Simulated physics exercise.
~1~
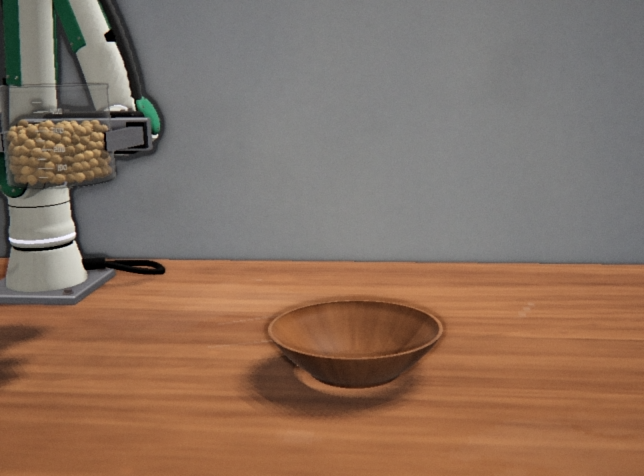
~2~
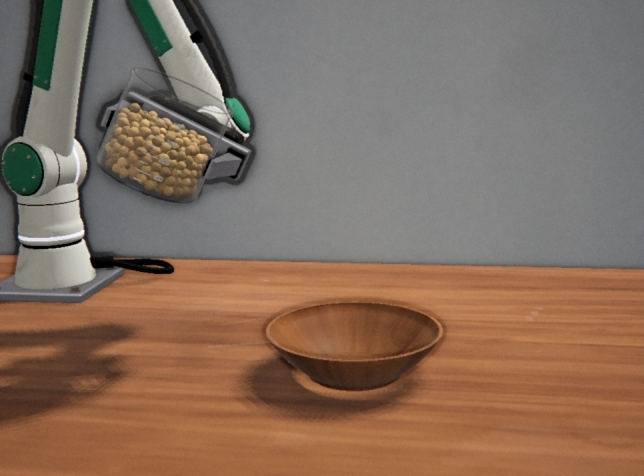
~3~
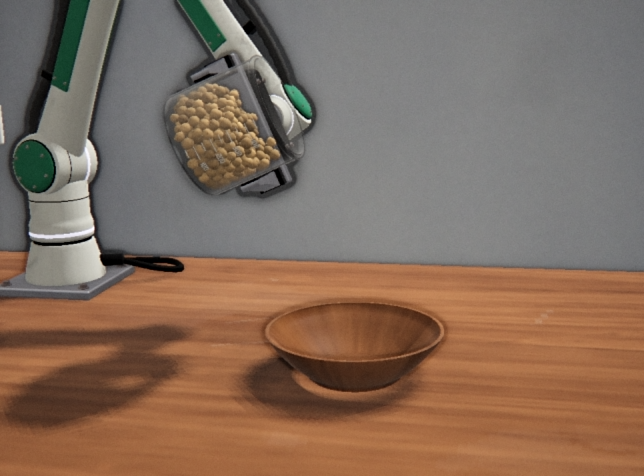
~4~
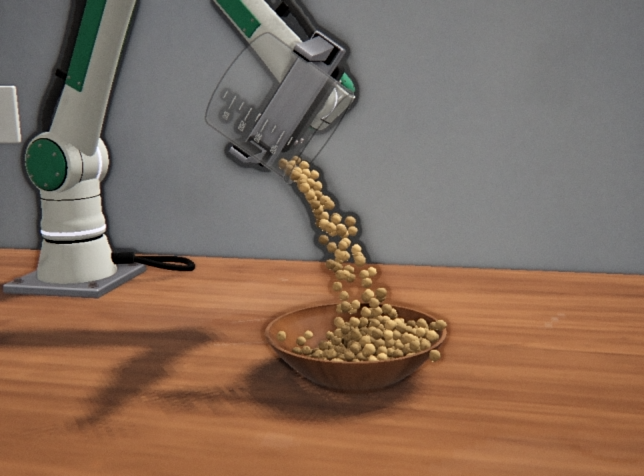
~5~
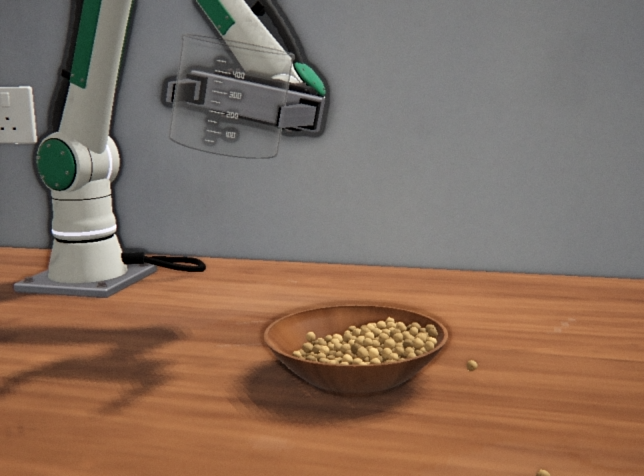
A white and green robot arm stands at the left of a wooden table against a plain grey wall, seen from the front and slightly above, holding a clear cup filled with dried chickpeas. A brown bowl sits empty near the middle of the table. The arm carries the cup to the right and upward, tipping it as it goes. The chickpeas pour down in a stream and heap in the bowl. The arm then draws the emptied cup back left, leaving the bowl holding nearly all the chickpeas, with two lying on the table to its right.
